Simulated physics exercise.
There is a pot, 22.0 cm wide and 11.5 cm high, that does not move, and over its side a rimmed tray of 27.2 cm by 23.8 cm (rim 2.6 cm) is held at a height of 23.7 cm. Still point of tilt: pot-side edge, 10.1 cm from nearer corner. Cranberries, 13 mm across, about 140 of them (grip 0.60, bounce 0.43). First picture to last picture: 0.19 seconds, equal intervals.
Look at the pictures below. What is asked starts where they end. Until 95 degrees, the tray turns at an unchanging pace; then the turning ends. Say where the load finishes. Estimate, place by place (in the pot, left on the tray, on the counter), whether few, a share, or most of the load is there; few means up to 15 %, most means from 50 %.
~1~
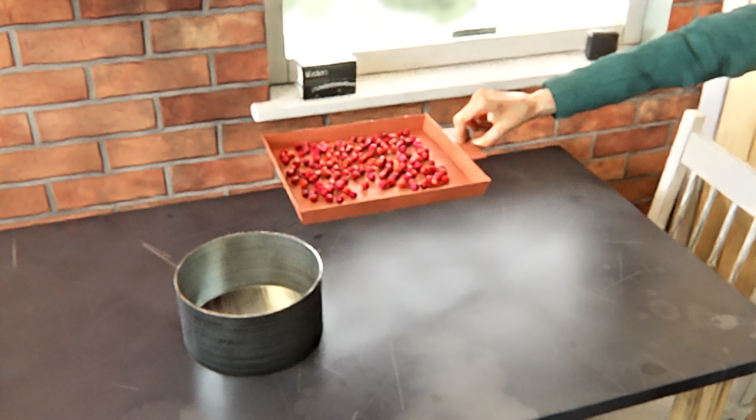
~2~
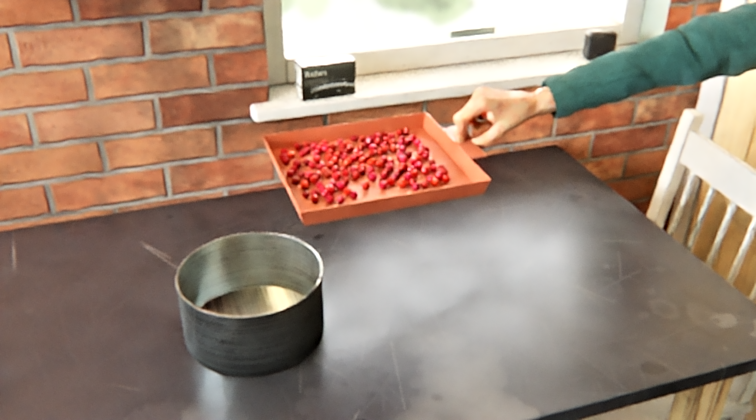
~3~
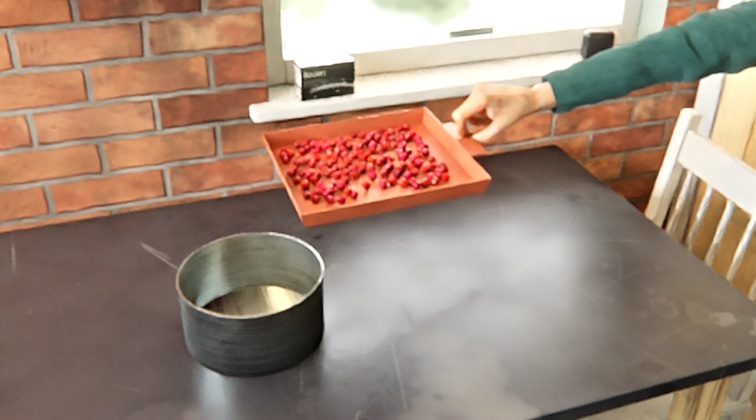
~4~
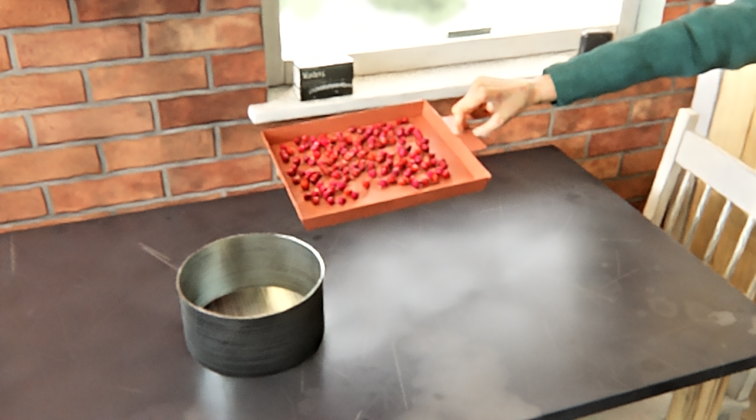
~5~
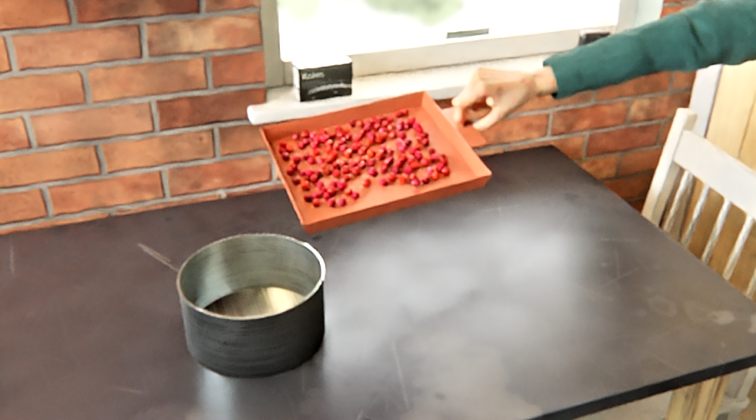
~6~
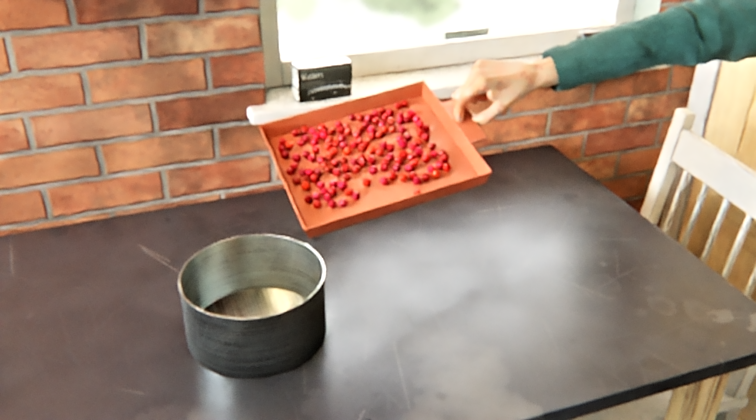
My estimate: Pot: A share, left on the tray: Few, counter: Most.
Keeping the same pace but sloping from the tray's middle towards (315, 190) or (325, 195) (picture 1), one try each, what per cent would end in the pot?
Roughly 90 per cent on the first try and 60 per cent on the second.
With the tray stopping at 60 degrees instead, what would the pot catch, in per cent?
You'd end up with some 0 % in the pot.
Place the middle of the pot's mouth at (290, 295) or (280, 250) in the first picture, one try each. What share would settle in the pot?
Estimates: 100 in a hundred and 20 in a hundred.
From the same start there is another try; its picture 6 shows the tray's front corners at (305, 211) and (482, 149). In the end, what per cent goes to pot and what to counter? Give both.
That works out as pot 80 and counter 20.
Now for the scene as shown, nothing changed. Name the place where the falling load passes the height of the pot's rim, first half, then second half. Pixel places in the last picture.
Earlier half at about (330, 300), later half at about (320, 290) in pixels.
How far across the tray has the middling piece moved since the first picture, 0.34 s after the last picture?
It has moved some 9 cm from its start.
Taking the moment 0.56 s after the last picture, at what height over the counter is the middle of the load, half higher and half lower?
Some 20 cm above the counter.
Then, 0.34 s after the last picture, tilt 54 degrees; the tray holds 100 %, the pot 0 %.
Then, 0.56 s after the last picture, tilt 80 degrees; the tray holds 75 %, the pot 0 %.
Then, 0.90 s after the last picture, tilt 95 degrees; the tray holds 10 %, the pot 25 %.
In the end, pot 30 %, tray 0 %, counter 70 %.
